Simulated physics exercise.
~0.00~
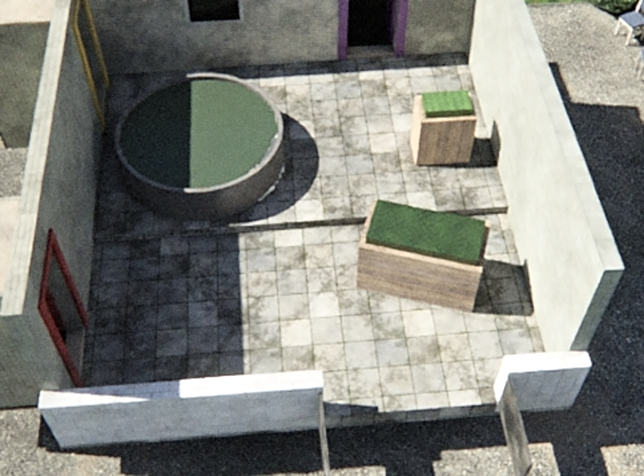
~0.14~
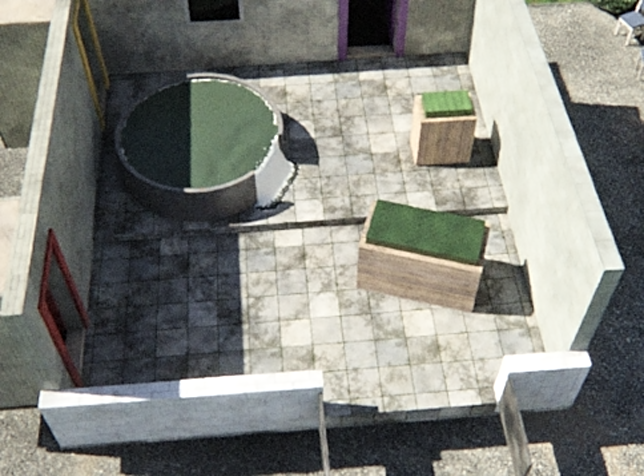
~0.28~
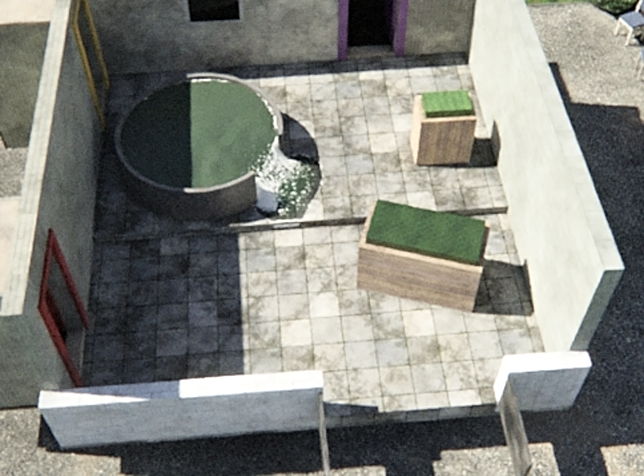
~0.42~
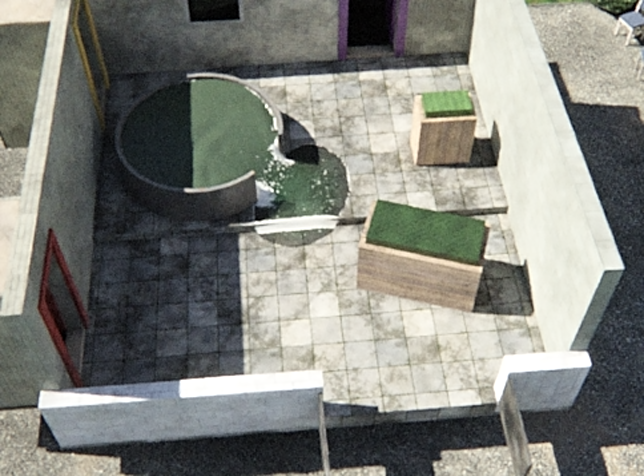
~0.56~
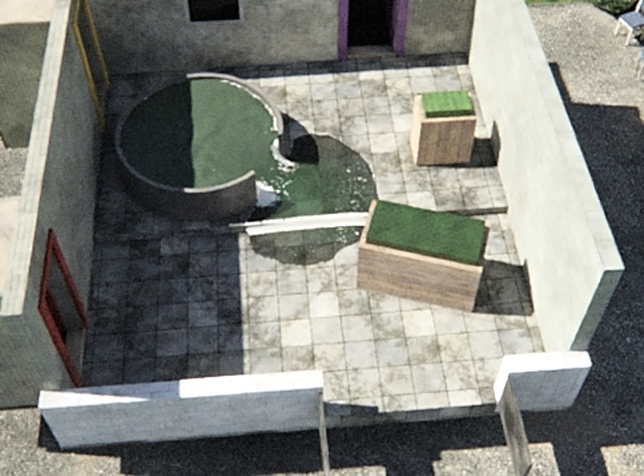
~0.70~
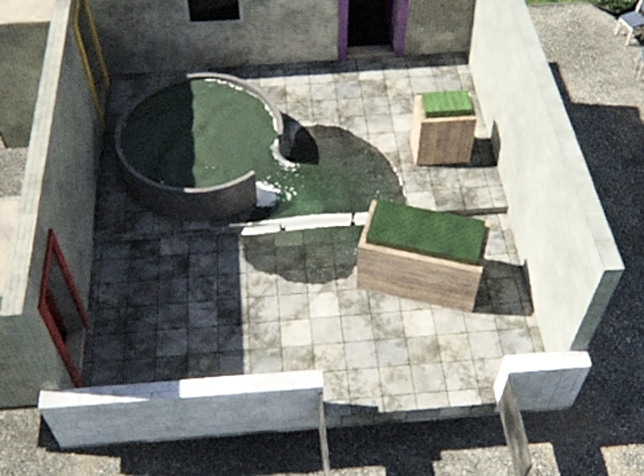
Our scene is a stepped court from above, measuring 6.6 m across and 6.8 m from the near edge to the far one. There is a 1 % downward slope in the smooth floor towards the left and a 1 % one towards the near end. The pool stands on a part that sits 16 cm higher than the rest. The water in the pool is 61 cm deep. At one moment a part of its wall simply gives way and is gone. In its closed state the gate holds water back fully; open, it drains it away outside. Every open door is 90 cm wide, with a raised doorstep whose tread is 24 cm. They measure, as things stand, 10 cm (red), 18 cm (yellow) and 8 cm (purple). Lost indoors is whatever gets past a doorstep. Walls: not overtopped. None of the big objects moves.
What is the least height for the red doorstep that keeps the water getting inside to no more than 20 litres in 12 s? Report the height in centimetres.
6.5 cm.
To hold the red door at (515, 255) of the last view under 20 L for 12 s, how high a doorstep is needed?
Close to 21 cm at the least.
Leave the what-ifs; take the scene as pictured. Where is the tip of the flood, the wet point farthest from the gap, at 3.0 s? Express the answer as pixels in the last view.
Front tip: Approx. (547, 382) px.
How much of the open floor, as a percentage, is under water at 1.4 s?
Some 25 per cent of it.
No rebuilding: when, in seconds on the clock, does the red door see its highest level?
Peak time: About 12.0 s.
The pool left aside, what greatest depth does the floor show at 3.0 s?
Close to 28 centimetres.
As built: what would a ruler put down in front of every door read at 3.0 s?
Before red it's 0 cm, before yellow 0 cm, before purple 0 cm.
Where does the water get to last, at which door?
Answer: The yellow door.
After 1.4 s water covers 25 % of the floor, deepest (36 cm) near (274, 188); it has not reached the red door.
After 3.0 s water covers 50 % of the floor, deepest (28 cm) near (497, 240); it has not reached the red door.
After 12.0 s water covers 95 % of the floor, deepest (14 cm) near (78, 421); 10 cm at the red door, 0 litres in over its 10 cm doorstep.
At the red door as built, the water arrived by 4.4 s and peaked near 10 cm at 11.8 s.
With a doorstep of 5 cm, 43 litres would have come in within the 12 s; with 7 cm, 13 litres. So under 20 litres takes about 6.5 cm.
